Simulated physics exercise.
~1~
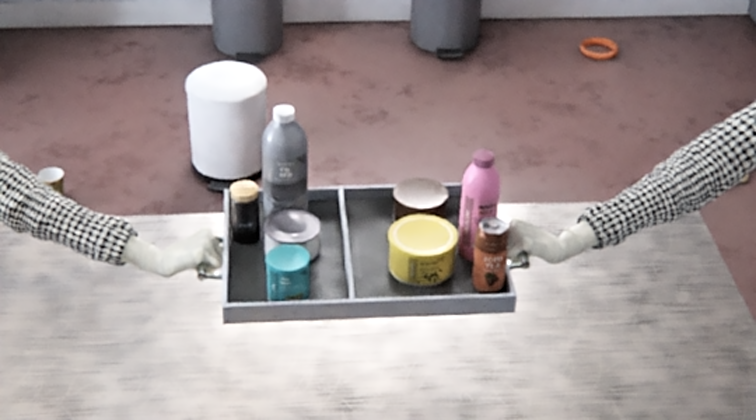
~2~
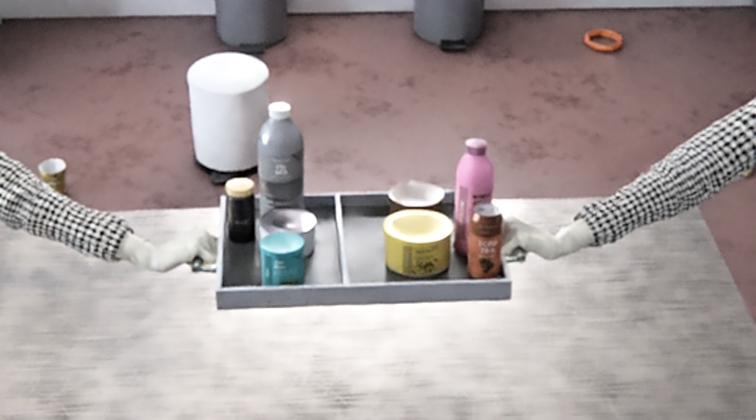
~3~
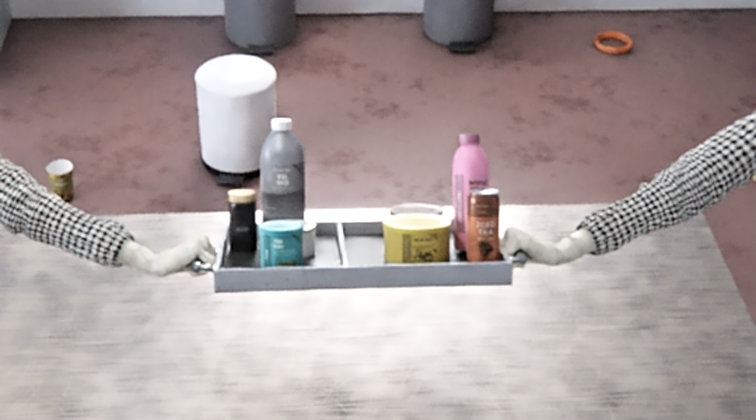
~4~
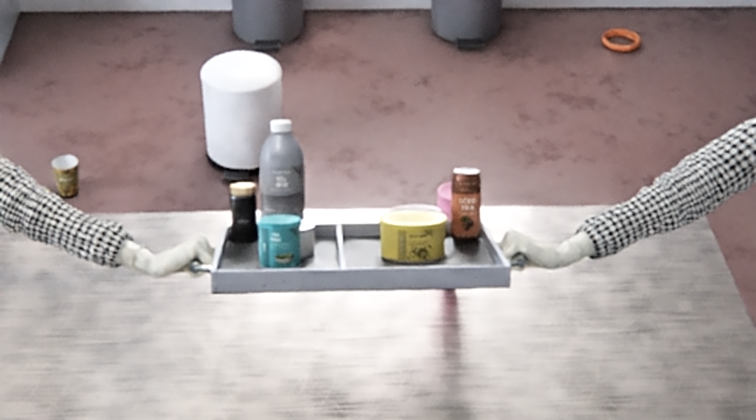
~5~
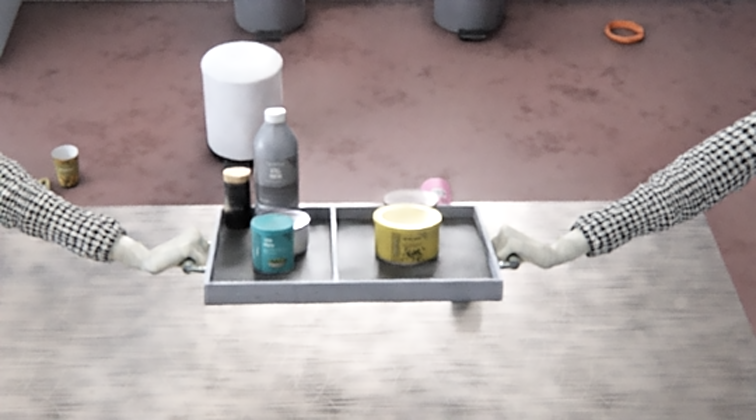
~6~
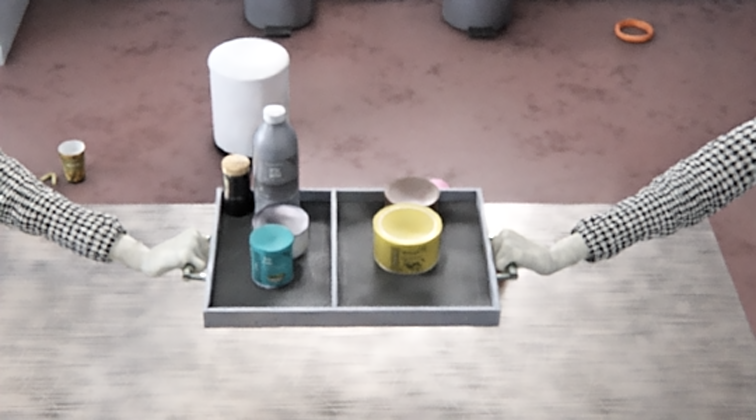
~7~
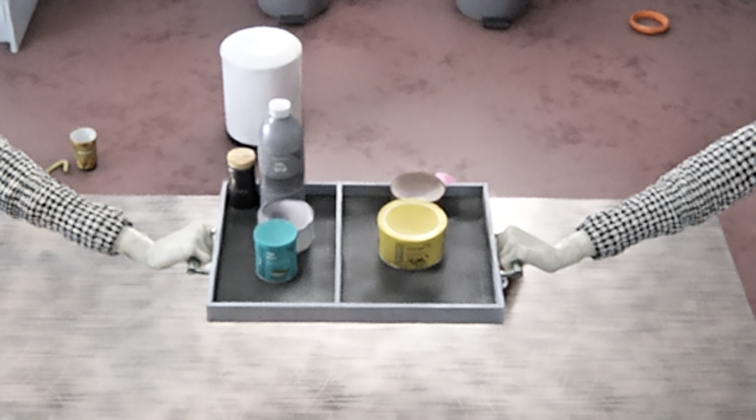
In a room with a reddish floor, seen from slightly above, two gloved hands in checked sleeves hold a grey divided tray over a pale table. A black shaker, grey bottle, turquoise tin and white tub stand on the left, with a yellow tub, brown tub, pink bottle and orange can on the right. The hands dip the tray's far edge, and the pink bottle topples off the back. The orange can leans and goes over after it. The hands level the tray again, leaving the other six items upright on it, some slightly shifted, while the pink bottle lies behind.
